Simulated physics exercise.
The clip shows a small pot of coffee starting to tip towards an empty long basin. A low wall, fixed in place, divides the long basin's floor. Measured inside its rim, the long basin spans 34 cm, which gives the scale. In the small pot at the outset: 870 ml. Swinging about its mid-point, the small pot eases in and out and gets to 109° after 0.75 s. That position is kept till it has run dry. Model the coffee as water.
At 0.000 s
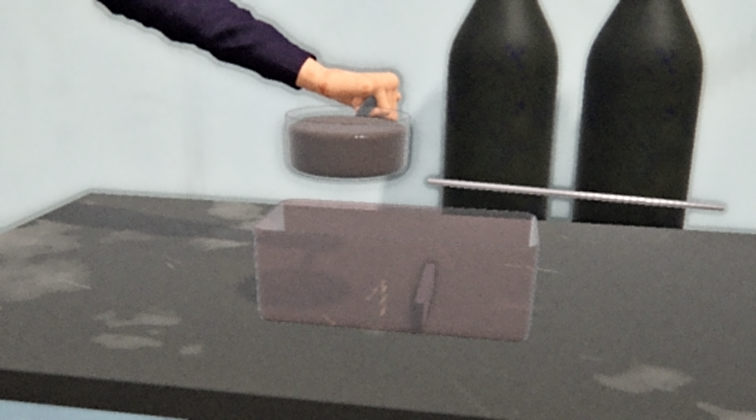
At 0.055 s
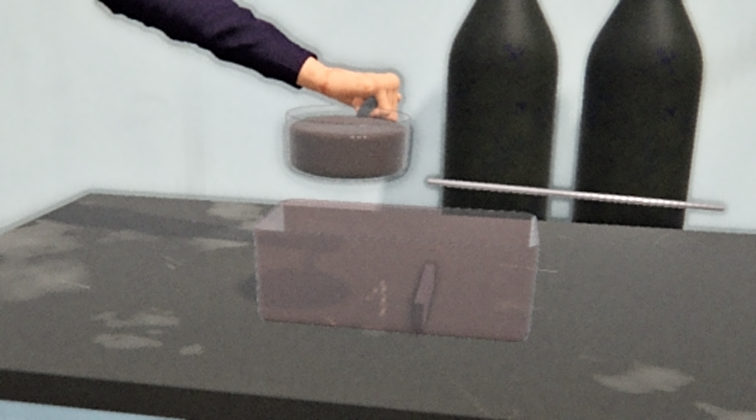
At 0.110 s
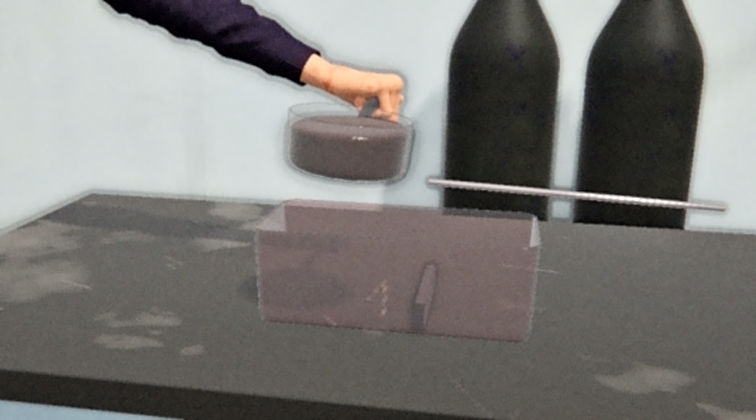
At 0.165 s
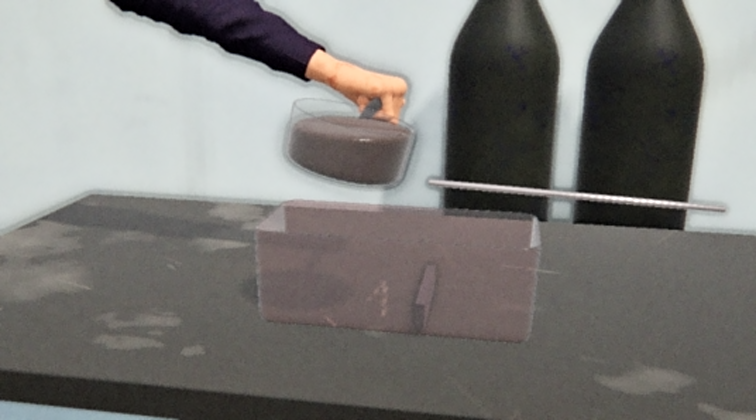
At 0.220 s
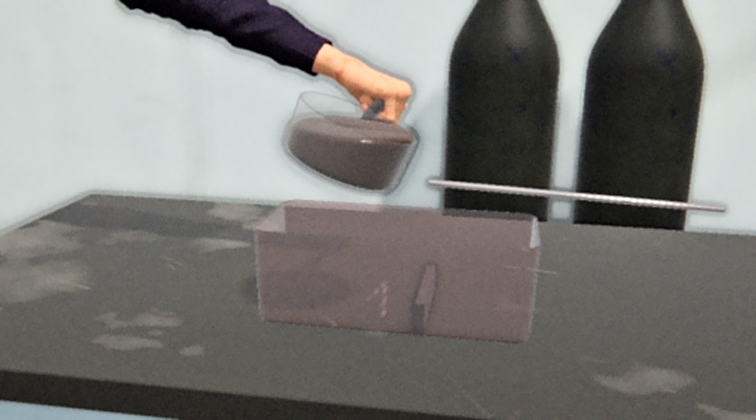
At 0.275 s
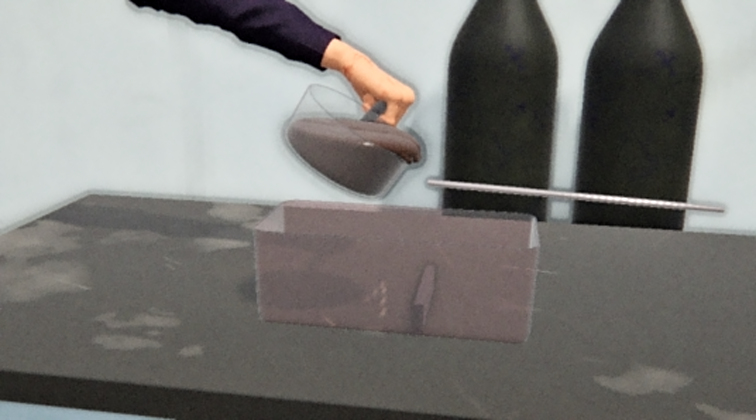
A hand tilting a small clear pot of dark coffee steadily rightward above a long see-through basin on a worn dark table.
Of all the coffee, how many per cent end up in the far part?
Roughly 52 per cent.
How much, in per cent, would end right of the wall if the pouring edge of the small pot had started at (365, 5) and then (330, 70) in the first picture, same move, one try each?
The first try gives around 40 percent, the second around 15 percent.
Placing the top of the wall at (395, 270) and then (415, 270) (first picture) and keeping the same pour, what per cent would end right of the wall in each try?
The first try gives 85 percent and the second 70 percent.
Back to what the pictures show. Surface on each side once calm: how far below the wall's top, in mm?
Left 22 mm, right 10 mm.
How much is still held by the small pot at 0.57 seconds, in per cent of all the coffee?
Some 20 per cent.
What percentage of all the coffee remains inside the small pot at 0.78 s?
3 per cent or so.
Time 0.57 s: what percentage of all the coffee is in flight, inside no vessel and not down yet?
About 24 per cent.
By 0.57 s the tilt is 94° and 20 per cent is still to pour, 8 is left of the wall and 48 right of it.
By 0.78 s the tilt is 109° and 3 per cent is still to pour, 33 is left of the wall and 60 right of it.
By 1.01 s the tilt is 109° and 0 per cent is still to pour, 43 is left of the wall and 56 right of it.
By 1.25 s the tilt is 109° and 0 per cent is still to pour, 46 is left of the wall and 53 right of it.
At rest 47 per cent lies left of the wall, 52 right of it and 1 outside.
